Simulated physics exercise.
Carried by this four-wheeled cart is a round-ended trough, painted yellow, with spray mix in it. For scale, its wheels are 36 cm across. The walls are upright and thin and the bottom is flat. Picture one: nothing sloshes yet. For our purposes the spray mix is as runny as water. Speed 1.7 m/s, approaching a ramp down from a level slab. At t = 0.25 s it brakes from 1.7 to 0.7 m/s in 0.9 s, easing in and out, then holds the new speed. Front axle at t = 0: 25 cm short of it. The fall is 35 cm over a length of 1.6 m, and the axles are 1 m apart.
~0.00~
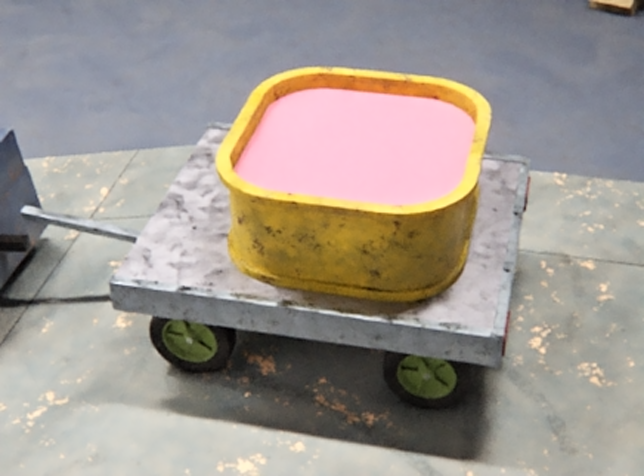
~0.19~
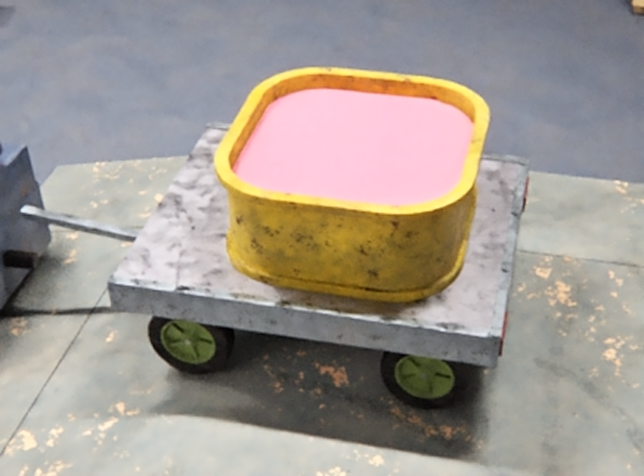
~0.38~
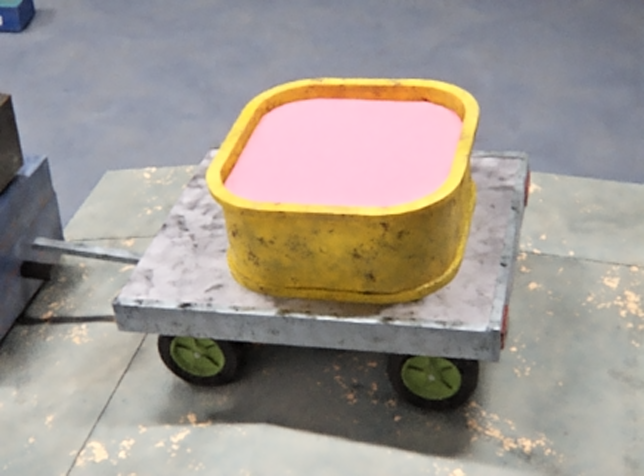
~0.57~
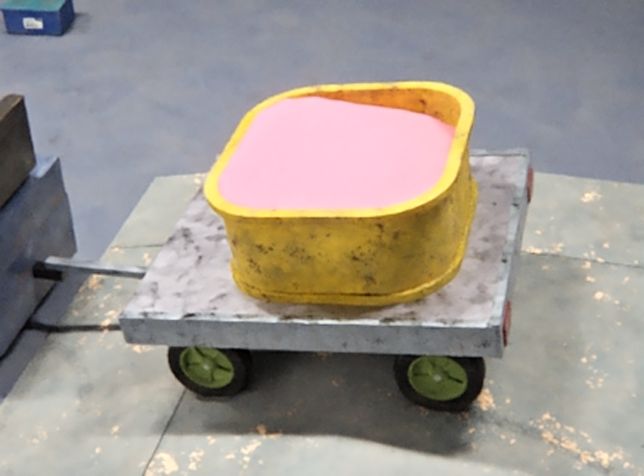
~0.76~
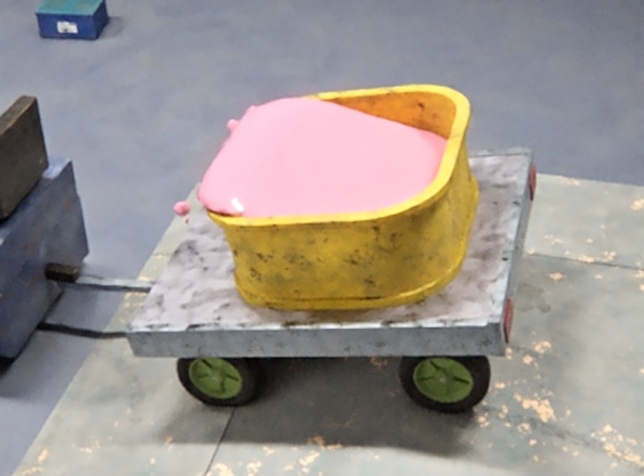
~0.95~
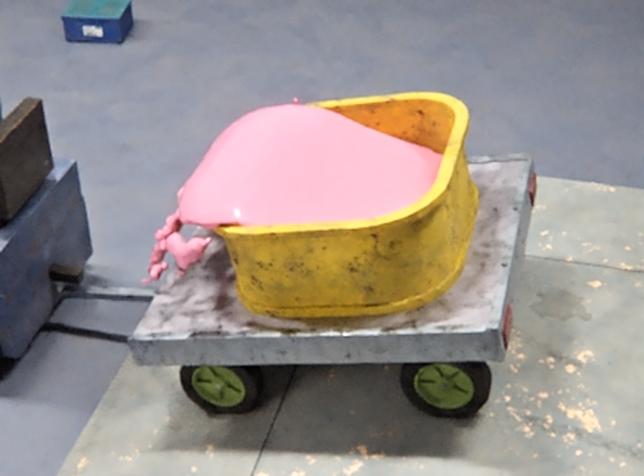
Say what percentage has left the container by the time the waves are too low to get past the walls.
Close to 17 per cent has left it.
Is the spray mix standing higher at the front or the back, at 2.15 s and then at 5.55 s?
Towards the fore end first, then towards the aft end.
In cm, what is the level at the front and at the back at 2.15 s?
Front 36 cm, back 18 cm.
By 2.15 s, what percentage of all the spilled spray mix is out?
About 100 %.
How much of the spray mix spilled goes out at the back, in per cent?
Close to 0 per cent goes that way.
Then, 2.15 s in, the surface is 36 cm up at the front and 17 cm at the back; 17 per cent is out, over the front.
Then, 3.75 s in, the surface is 29 cm up at the front and 22 cm at the back; 17 per cent is out, over the front.
Then, 5.55 s in, the surface is 22 cm up at the front and 29 cm at the back; 17 per cent is out, over the front.
Then, 7.99 s in, 17 per cent is out, over the front, 44 of 250 litres.
